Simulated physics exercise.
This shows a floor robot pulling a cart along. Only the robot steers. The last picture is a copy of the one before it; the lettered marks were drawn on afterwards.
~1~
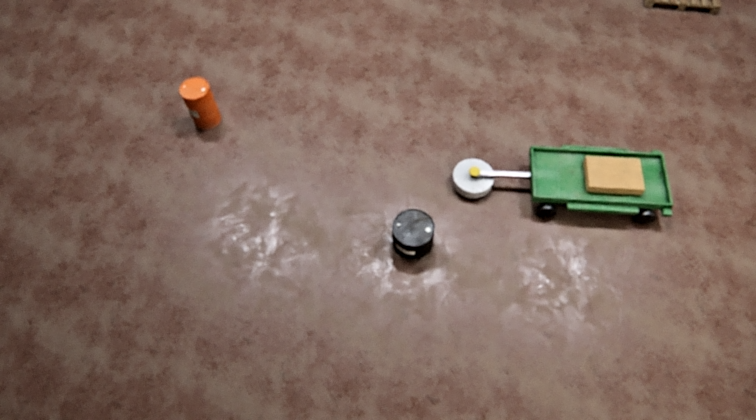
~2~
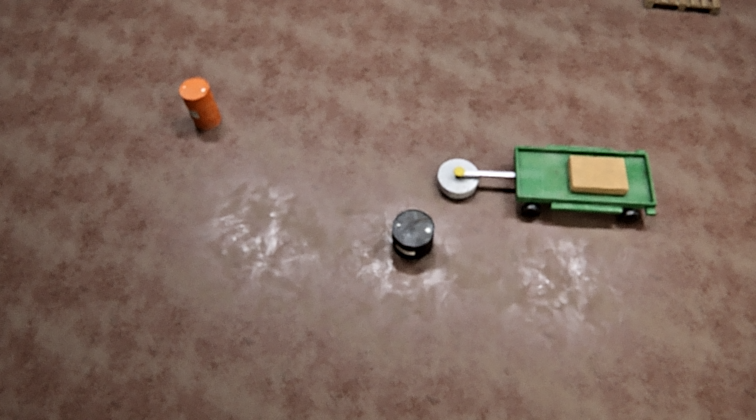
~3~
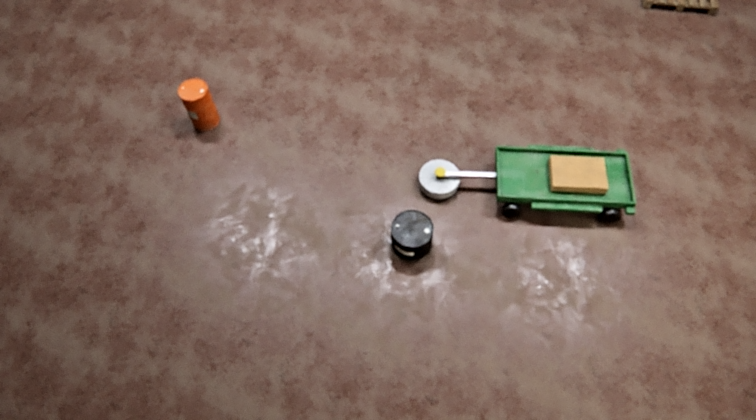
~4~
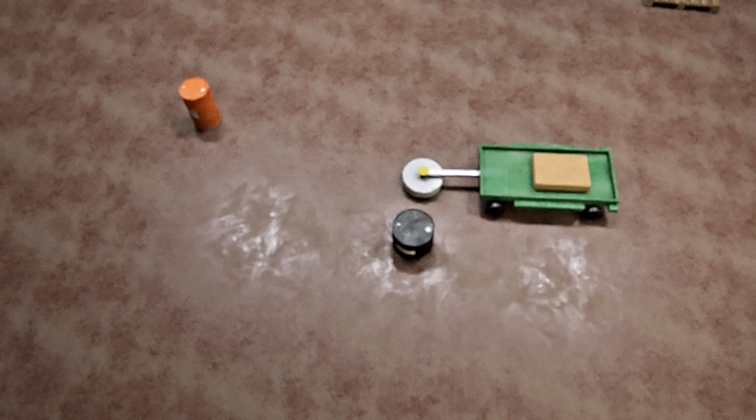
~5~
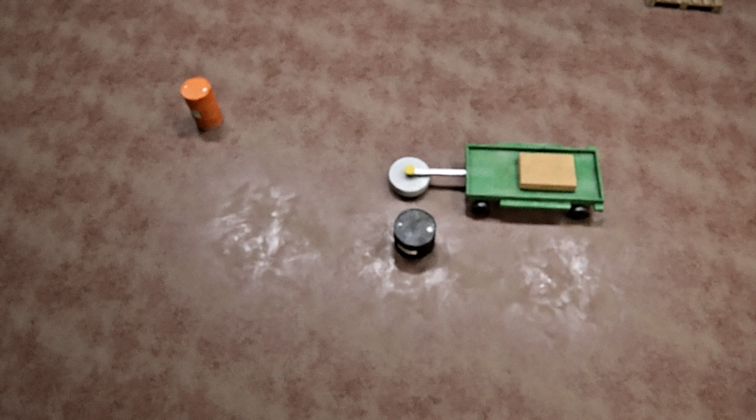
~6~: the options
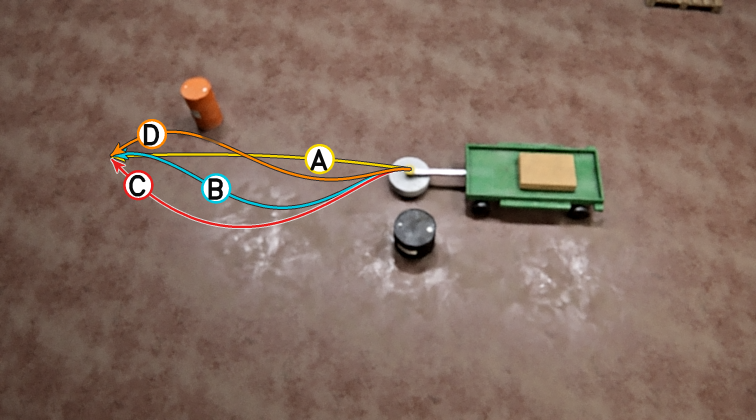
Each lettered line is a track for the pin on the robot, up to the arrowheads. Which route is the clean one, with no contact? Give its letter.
Everything gets past on A.
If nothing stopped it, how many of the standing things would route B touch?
One.
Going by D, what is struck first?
It meets the orange drum.
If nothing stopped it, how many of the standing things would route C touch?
It touches one.
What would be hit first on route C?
The black tub.
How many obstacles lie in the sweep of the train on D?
One.
On the marked copy, A from (410, 169) via (260, 156) to (112, 157); B from (410, 169) via (249, 202) to (115, 155); C from (410, 169) via (250, 227) to (112, 160); D from (410, 169) via (250, 158) to (112, 155).
Following A. Soon after the start, robot (306, 164), cart (424, 167).
Later, robot (202, 161), cart (316, 160).
In the end, robot (114, 163), cart (226, 158); nothing has been touched.
As for the rest, B meets the black tub; C meets the black tub; D meets the orange drum.
